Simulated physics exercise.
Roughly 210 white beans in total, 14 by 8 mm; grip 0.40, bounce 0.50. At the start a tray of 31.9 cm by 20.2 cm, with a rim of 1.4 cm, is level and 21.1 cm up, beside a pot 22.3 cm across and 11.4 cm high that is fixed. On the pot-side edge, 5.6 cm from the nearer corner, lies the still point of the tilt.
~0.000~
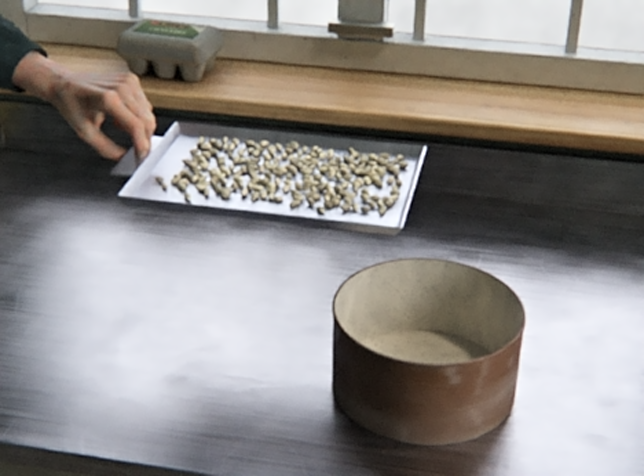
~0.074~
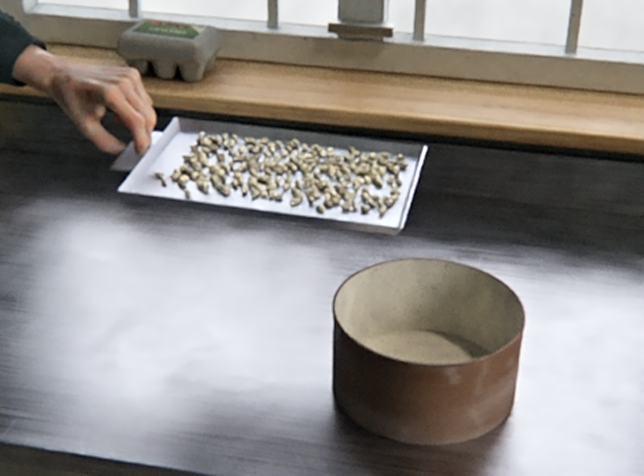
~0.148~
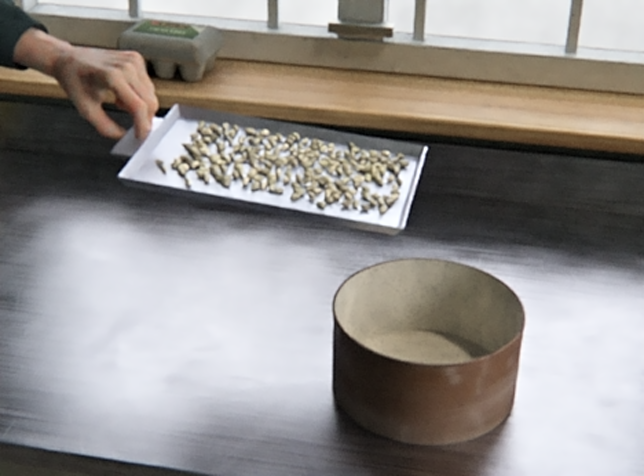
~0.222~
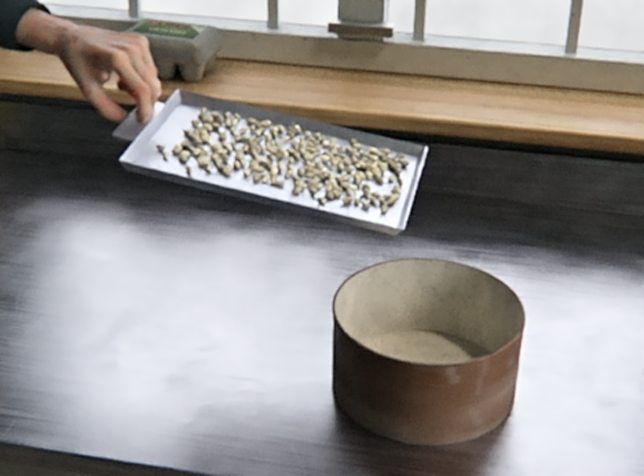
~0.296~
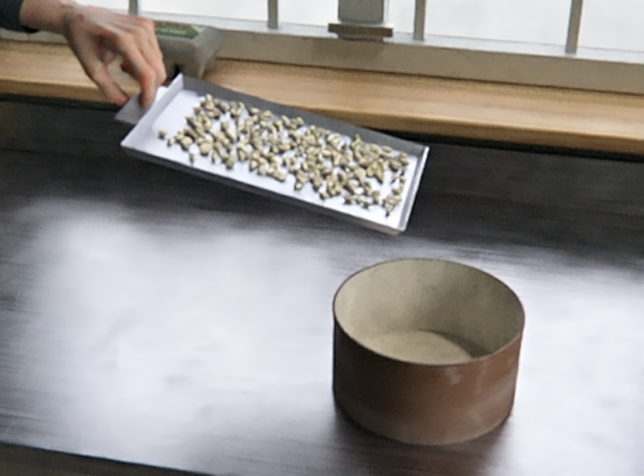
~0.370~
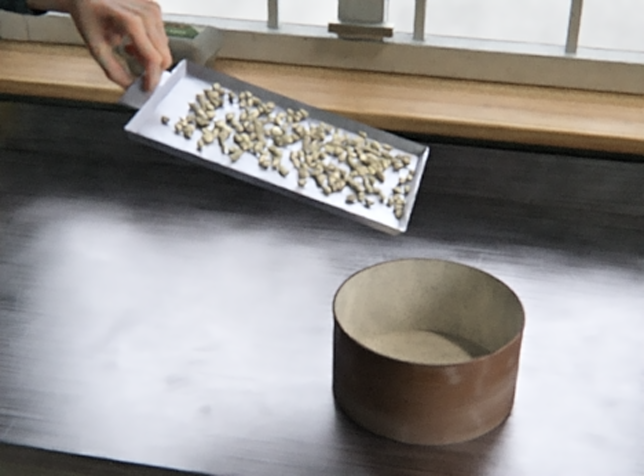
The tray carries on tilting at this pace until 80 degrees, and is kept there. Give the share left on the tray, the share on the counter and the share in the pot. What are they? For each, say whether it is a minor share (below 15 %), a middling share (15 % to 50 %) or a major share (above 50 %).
I expect this. Tray - a minor share. Counter - a middling share. Pot - a major share.
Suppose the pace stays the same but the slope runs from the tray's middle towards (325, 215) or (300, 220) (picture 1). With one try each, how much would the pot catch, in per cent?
I'd put it at roughly 100 per cent for the first tilt and roughly 70 per cent for the second.
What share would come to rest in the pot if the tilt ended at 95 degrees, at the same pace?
I'd expect some 60 per cent in the pot.
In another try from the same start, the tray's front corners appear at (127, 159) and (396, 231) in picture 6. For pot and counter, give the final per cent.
That works out as pot 100 and counter 0.
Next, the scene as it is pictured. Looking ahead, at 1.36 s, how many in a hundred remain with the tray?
I'd put it at roughly 35 per cent.
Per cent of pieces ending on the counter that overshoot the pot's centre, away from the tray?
I'd put it at close to 60 per cent.
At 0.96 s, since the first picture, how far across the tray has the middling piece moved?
Around 12 centimetres.
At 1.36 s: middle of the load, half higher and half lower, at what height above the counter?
Around 4 cm up.
After 0.96 s, tilt 46 degrees; the tray holds 85 %, the pot 0 %.
After 1.36 s, tilt 66 degrees; the tray holds 35 %, the pot 35 %.
Then, at 1.84 s, tilt 80 degrees; the tray holds 0 %, the pot 60 %.
By 2.9 s all is still; tray 0 %, counter 40 %, pot 60 %.
